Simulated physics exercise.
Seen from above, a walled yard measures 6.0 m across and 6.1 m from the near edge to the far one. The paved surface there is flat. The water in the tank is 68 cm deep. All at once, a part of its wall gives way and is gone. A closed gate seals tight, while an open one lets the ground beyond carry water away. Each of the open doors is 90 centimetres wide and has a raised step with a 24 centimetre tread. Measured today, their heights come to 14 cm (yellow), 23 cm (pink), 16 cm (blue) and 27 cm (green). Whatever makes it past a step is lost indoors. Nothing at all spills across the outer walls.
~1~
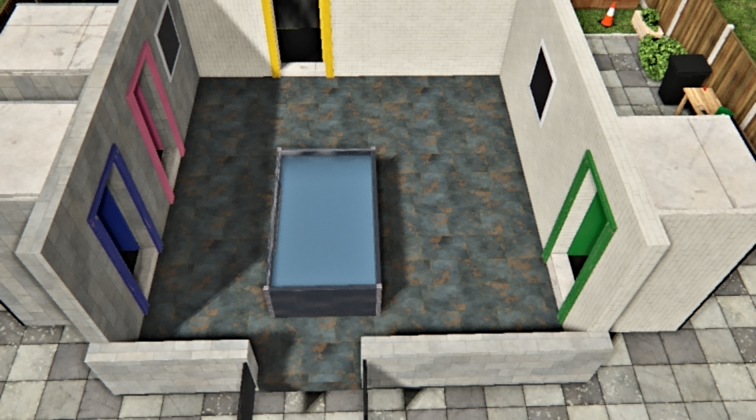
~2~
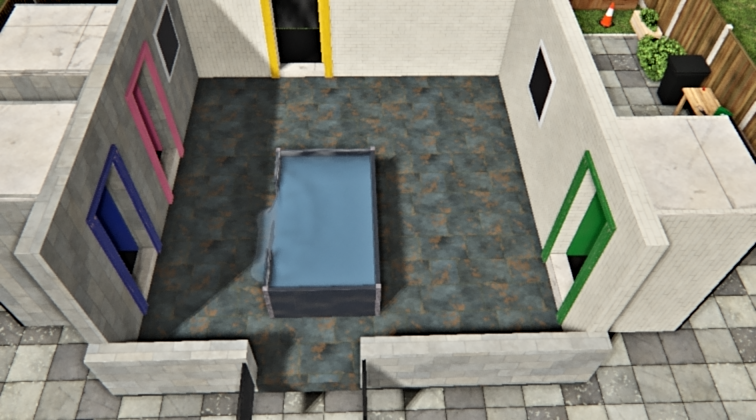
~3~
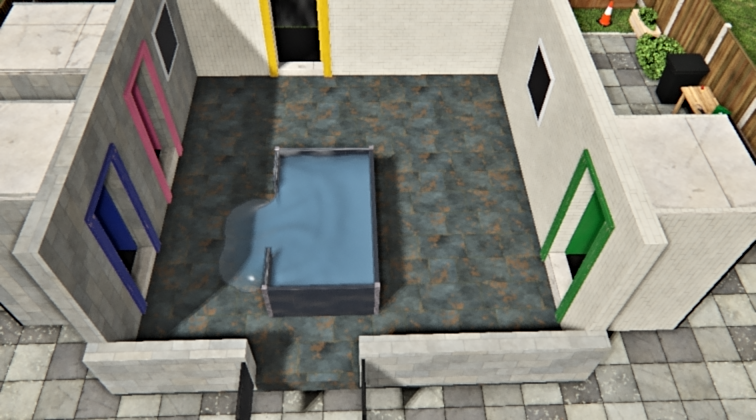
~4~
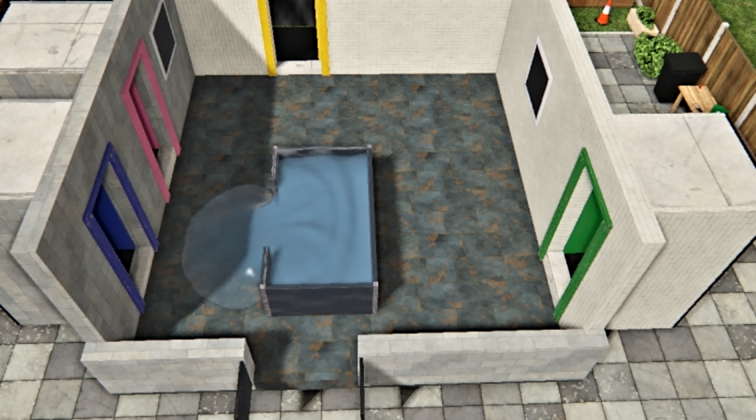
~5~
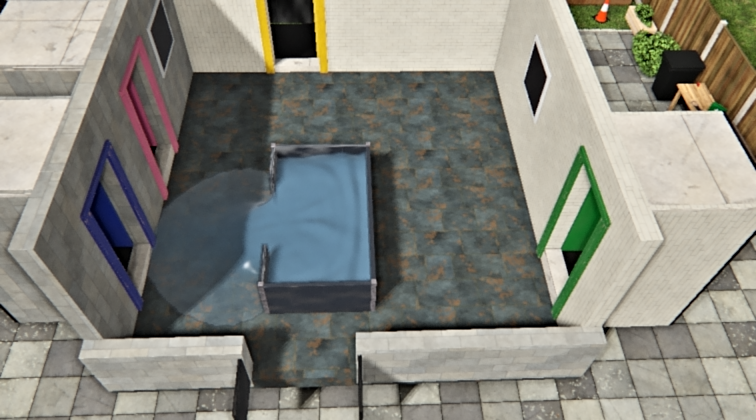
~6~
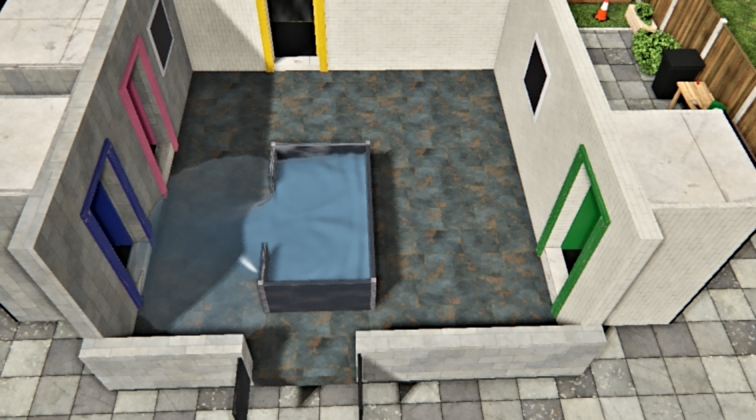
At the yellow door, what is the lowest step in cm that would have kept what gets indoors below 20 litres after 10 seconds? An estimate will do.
Somewhere near 7 cm.
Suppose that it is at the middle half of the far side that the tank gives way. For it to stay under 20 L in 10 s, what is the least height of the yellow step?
About 20 cm.
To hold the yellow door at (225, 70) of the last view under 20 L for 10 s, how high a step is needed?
You'd want it roughly 19 cm high.
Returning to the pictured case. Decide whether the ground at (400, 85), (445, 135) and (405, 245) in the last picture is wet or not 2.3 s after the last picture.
In turn: Still dry, dry, dry.
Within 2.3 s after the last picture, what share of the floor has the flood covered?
Close to 40 per cent is wet.
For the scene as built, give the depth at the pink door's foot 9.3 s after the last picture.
A ruler would read roughly 5.5 cm.
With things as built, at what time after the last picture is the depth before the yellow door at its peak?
It peaks around 2.8 s.
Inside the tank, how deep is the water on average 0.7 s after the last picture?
The mean depth is about 42 cm.
Then, 0.7 s after the last picture water covers 20 % of the floor, deepest (42 cm) near (157, 233); it has not reached the yellow door.
Then, 2.3 s after the last picture water covers 40 % of the floor, deepest (30 cm) near (127, 365); 11 cm at the yellow door, 0 litres in over its 14 cm step.
Then, 9.3 s after the last picture water covers 95 % of the floor, deepest (12 cm) near (493, 74); 6 cm at the yellow door, 0 litres in over its 14 cm step.
At the yellow door as built, the water peaked near 13 cm, 2.7 s after the last picture.
With a step of 6 cm, 31 litres would have come in within the 10 s; with 8.5 cm, 9 litres. So under 20 litres takes about 7 cm.
